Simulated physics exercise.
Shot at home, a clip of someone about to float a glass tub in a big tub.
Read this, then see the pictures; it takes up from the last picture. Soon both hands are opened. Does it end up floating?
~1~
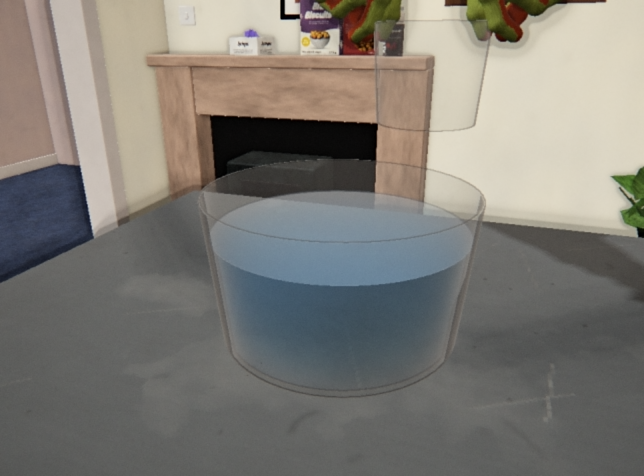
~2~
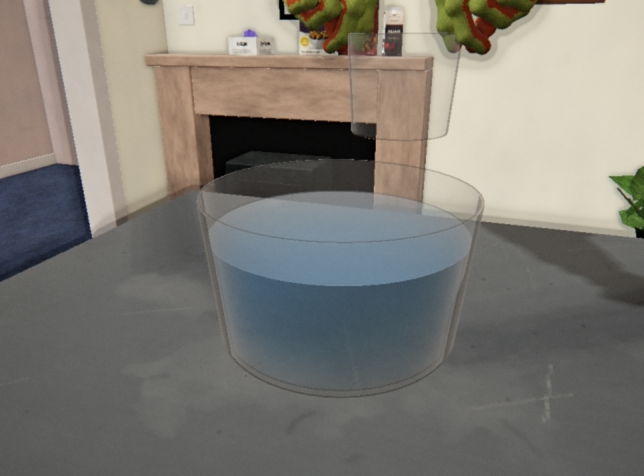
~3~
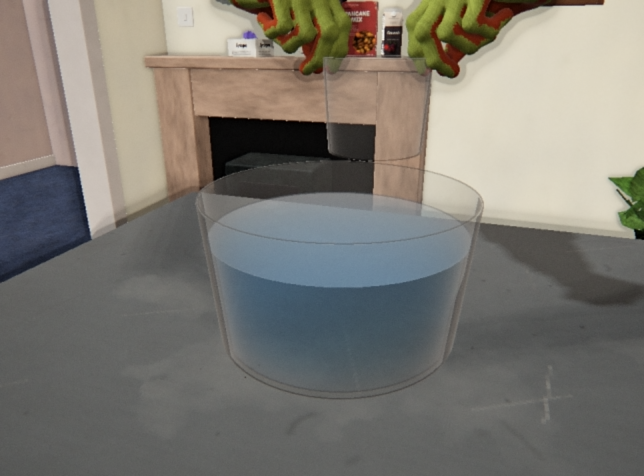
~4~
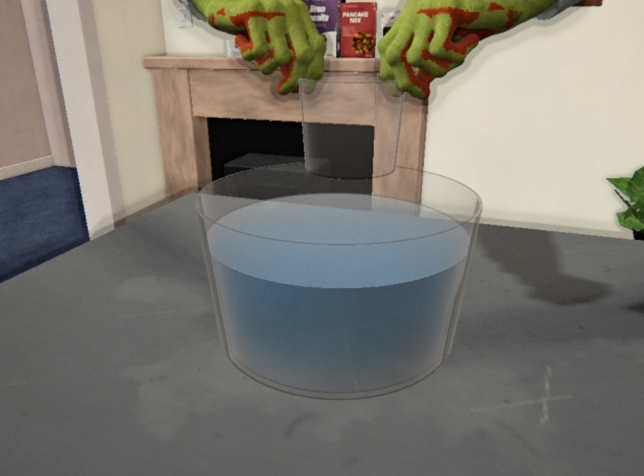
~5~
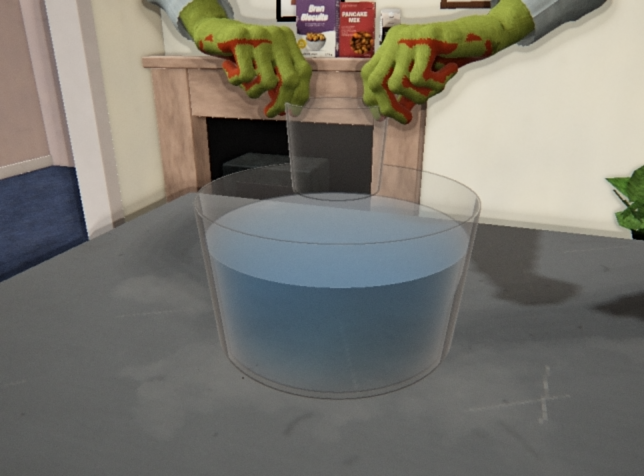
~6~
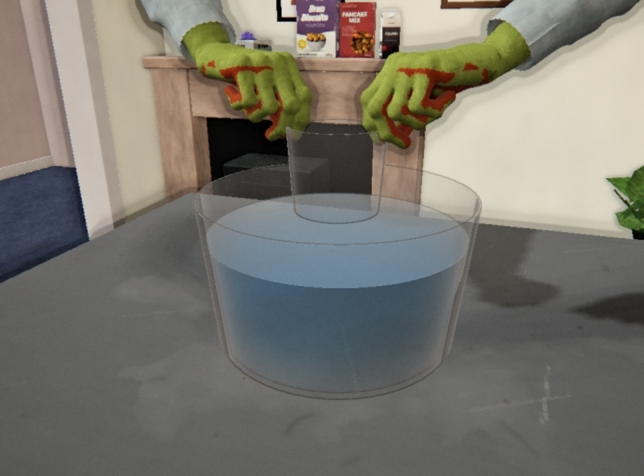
Yes.
A moment on, the tub dips into the water.
Further on, it bobs and steadies.
When it is over, the tub floats with about half of its side showing.
